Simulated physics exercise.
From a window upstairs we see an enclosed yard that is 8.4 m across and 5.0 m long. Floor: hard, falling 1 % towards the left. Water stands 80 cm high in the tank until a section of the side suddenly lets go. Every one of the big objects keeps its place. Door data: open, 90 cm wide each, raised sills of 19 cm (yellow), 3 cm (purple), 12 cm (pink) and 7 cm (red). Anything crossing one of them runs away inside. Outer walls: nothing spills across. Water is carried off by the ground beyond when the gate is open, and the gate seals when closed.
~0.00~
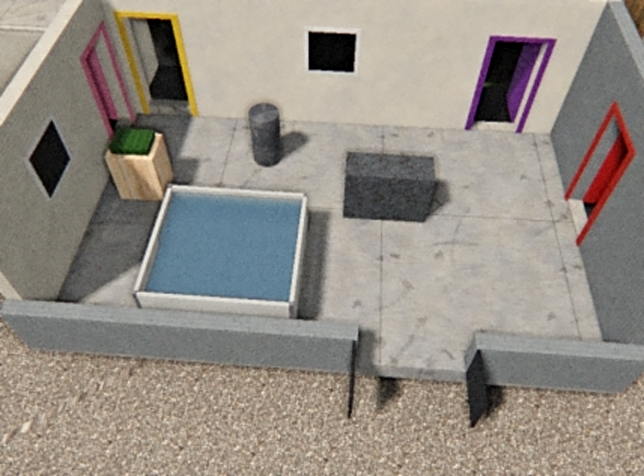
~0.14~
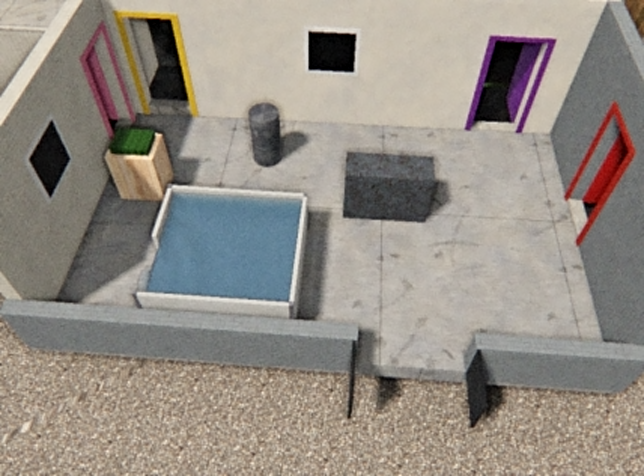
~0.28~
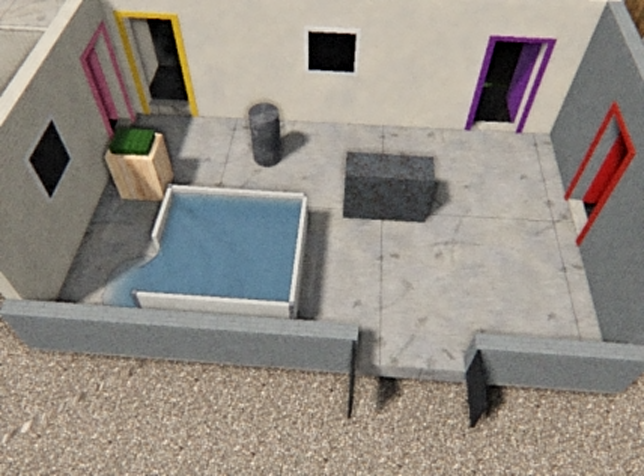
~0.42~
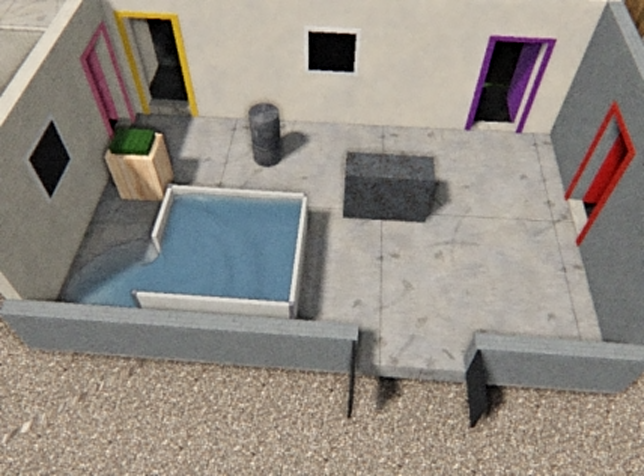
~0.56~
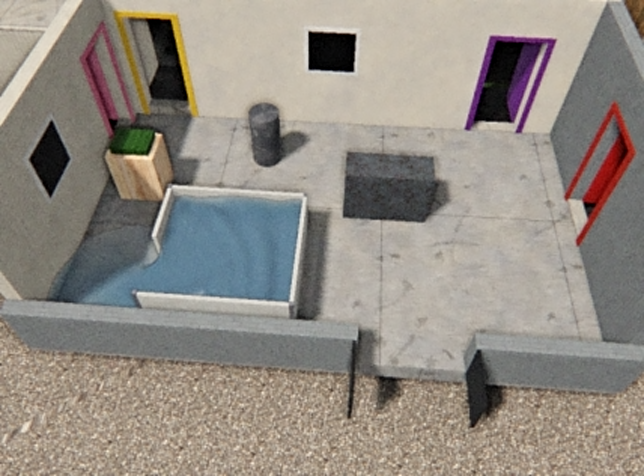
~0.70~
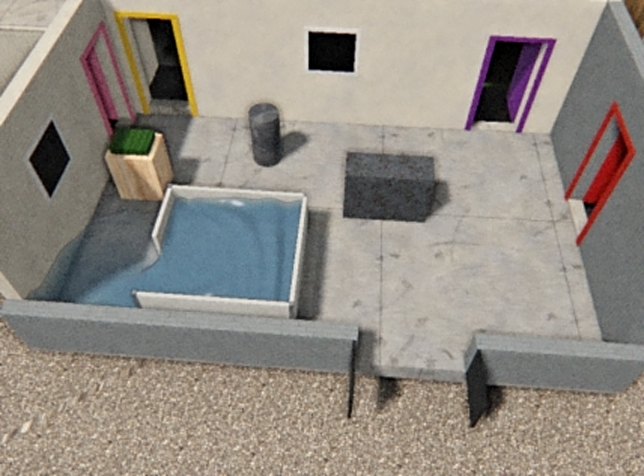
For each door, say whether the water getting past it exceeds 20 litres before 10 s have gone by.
By that time: The yellow door exceeds 20 litres; the purple door exceeds 20 litres; the pink door exceeds 20 litres; the red door stays at or below 20 litres.
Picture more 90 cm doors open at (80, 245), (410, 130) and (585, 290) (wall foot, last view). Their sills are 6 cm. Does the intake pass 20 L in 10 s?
More, less, less.
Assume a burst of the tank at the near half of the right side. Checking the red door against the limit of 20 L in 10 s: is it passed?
Note: Red door, beyond the mark.
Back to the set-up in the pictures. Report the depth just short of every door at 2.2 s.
In cm: Yellow 19, purple 0, pink 15, red 0.
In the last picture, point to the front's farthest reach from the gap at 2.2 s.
That's around (135, 118) in the last picture.
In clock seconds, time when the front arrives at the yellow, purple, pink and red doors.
Doors: Yellow 2.0 s / purple 5.0 s / pink 1.5 s / red 6.5 s.
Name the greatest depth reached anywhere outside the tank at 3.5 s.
Around 41 centimetres deep.
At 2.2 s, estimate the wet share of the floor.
Close to 20 in a hundred.
After 1.4 s water covers 10 % of the floor and is deepest (70 cm) near (50, 316); yellow door not reached, purple door not reached, pink door not reached, red door not reached.
After 2.2 s water covers 20 % of the floor and is deepest (56 cm) near (50, 316); yellow door 19 cm at the sill, 0 L in, purple door not reached, pink door 15 cm at the sill, 0 L in, red door not reached.
After 3.5 s water covers 45 % of the floor and is deepest (41 cm) near (98, 203); yellow door 27 cm at the sill, 52 L in, purple door not reached, pink door 13 cm at the sill, 3 L in, red door not reached.
After 6.0 s water covers 85 % of the floor and is deepest (26 cm) near (128, 205); yellow door 20 cm at the sill, 90 L in, purple door 5 cm at the sill, 3 L in, pink door 13 cm at the sill, 15 L in, red door not reached.
After 10.0 s water covers 95 % of the floor and is deepest (16 cm) near (45, 326); yellow door 12 cm at the sill, 94 L in, purple door 8 cm at the sill, 38 L in, pink door 11 cm at the sill, 35 L in, red door 8 cm at the sill, 5 L in.
